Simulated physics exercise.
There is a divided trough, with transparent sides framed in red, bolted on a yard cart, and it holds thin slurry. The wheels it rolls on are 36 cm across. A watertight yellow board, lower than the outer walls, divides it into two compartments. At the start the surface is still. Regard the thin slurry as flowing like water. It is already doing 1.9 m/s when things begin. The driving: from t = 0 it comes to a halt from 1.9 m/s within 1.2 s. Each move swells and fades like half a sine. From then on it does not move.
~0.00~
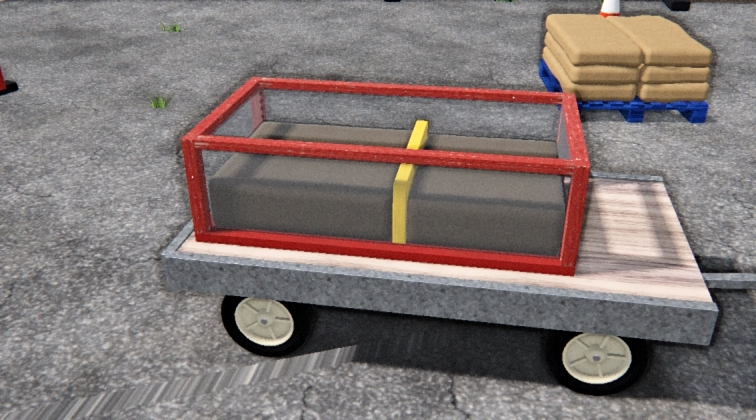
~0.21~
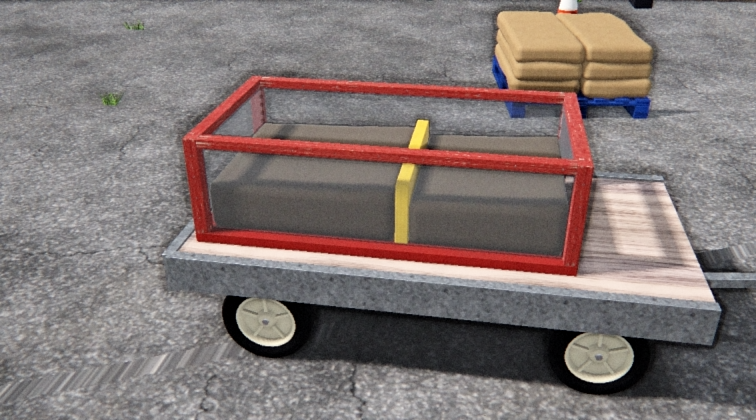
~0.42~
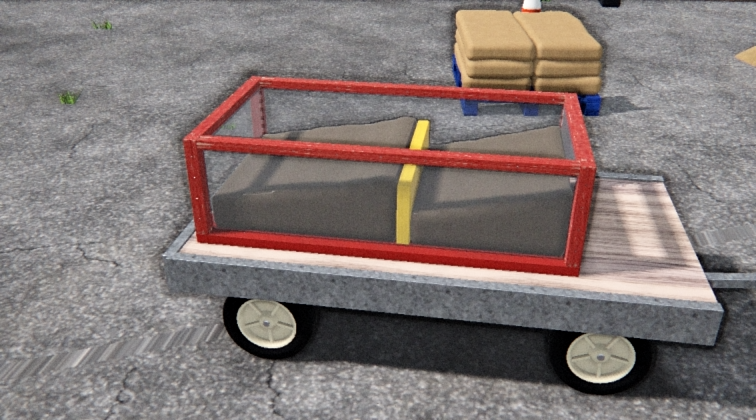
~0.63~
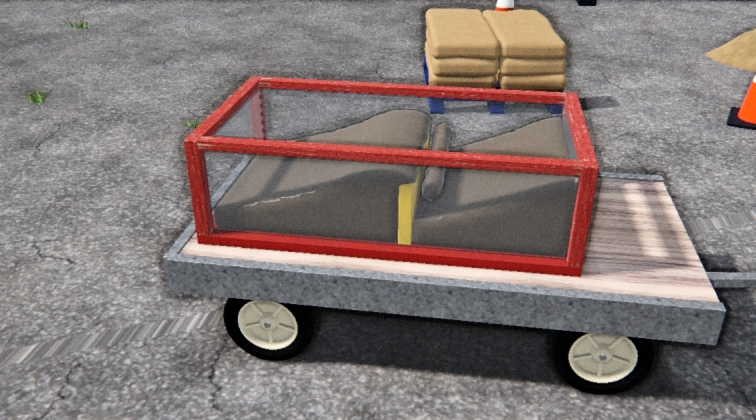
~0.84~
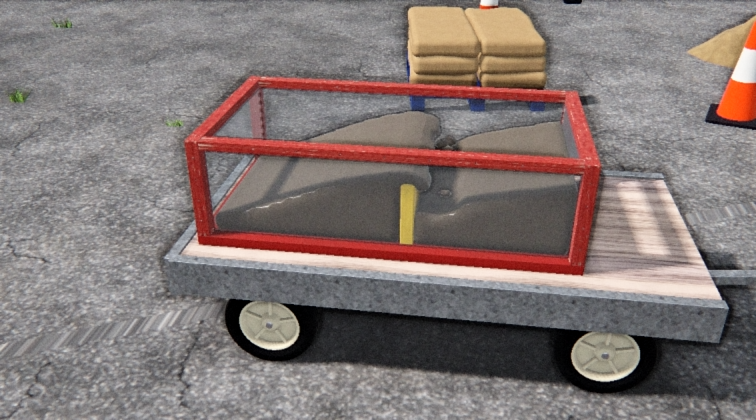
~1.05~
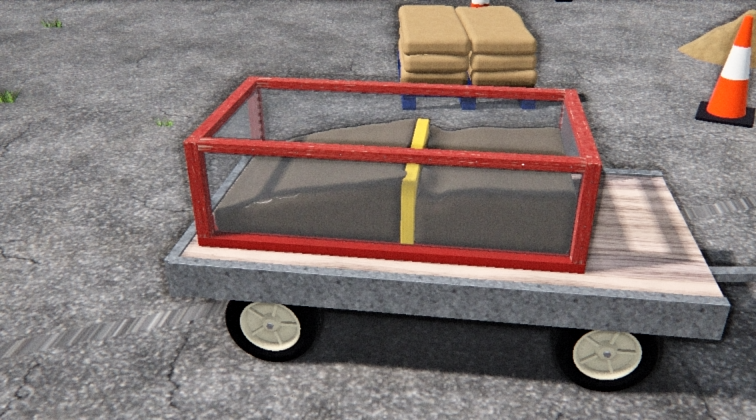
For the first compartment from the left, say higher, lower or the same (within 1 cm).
Oh, that one gave some away.
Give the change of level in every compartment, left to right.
Going from the left, it's 2 down and then 2 up.
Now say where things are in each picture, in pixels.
The first frame shows surface heights from the left, (309, 180), (486, 193); board top at (400, 186); the front is on the right, levels are read along the near wall; a wheel hub at (262, 326).
The second frame shows surface heights from the left, (311, 180), (489, 192).
The third frame shows surface heights from the left, (312, 179), (490, 195).
The fourth frame shows surface heights from the left, (313, 183), (492, 196).
The fifth frame shows surface heights from the left, (315, 182), (495, 187).
The sixth frame shows surface heights from the left, (315, 183), (495, 185); a wheel hub at (268, 331).
After 1.35 s the mean depths from the left are 18, 22 cm.
After 1.85 s the mean depths from the left are 18, 22 cm.
After 2.25 s the mean depths from the left are 17, 22 cm.
After 4.18 s the mean depths from the left are 18, 22 cm.
